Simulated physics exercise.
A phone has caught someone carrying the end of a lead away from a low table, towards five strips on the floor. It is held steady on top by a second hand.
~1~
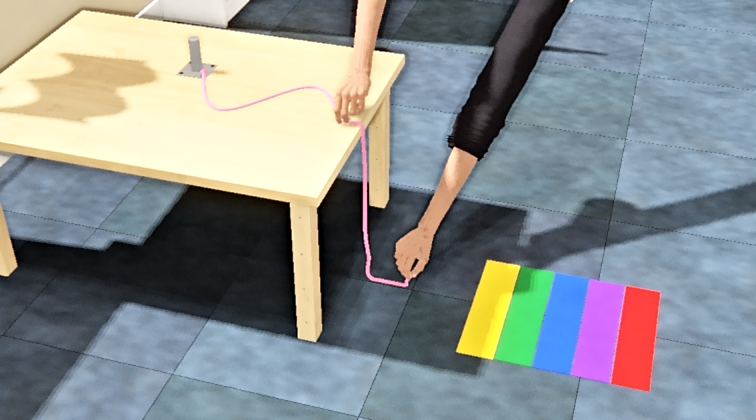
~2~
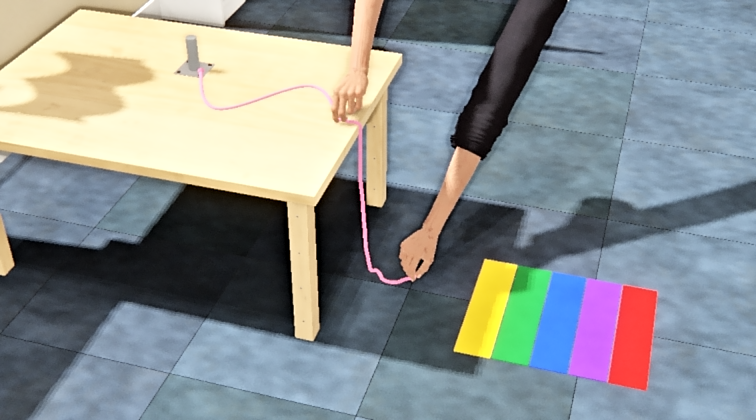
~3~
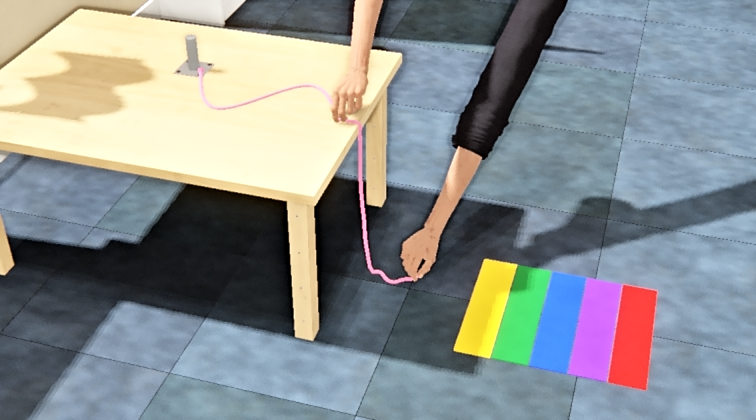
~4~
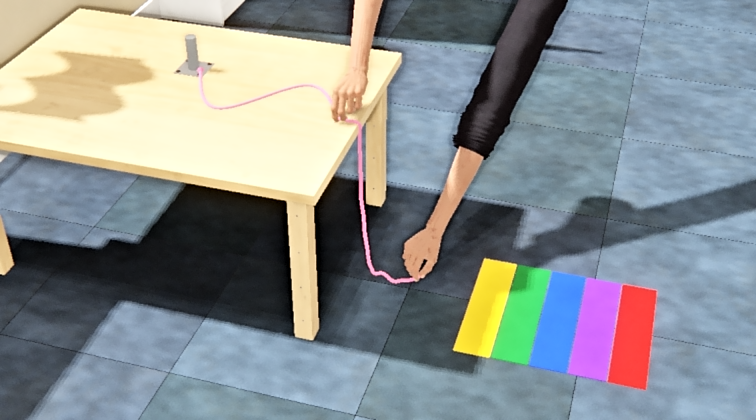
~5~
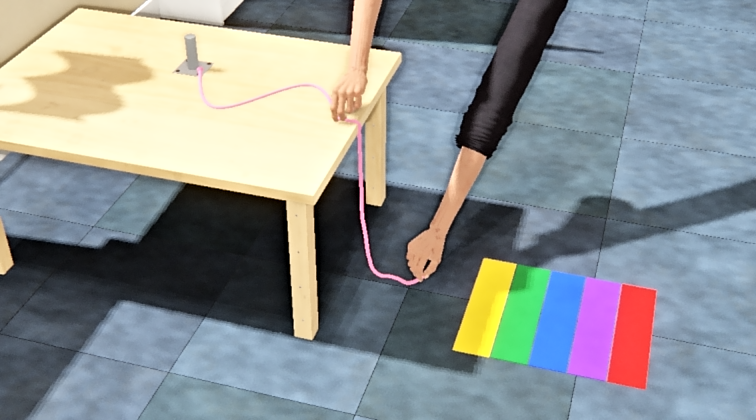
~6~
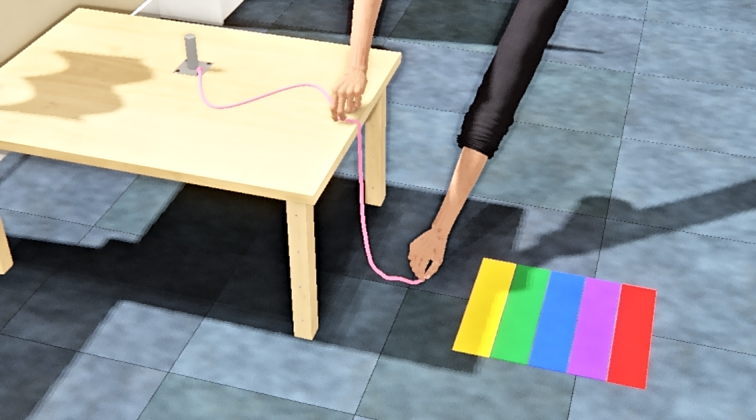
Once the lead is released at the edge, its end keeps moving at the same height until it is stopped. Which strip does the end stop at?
The red one.
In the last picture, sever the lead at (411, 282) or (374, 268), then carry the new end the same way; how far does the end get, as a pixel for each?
First (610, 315), then (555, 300).
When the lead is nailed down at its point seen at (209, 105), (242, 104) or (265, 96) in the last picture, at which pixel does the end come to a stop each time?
They end up at (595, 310), (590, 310) and (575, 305).
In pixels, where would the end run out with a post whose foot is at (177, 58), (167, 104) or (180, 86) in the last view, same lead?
In that order: (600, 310), (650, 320) and (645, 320).
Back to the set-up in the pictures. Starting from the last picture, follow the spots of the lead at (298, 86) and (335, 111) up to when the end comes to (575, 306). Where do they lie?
(356, 104) and (381, 164), approximately.
A little later, end near (575, 306); over blue.
Next, end near (615, 314); over purple.
When it is tight, end near (639, 318); over red. It gets as far as the red strip.
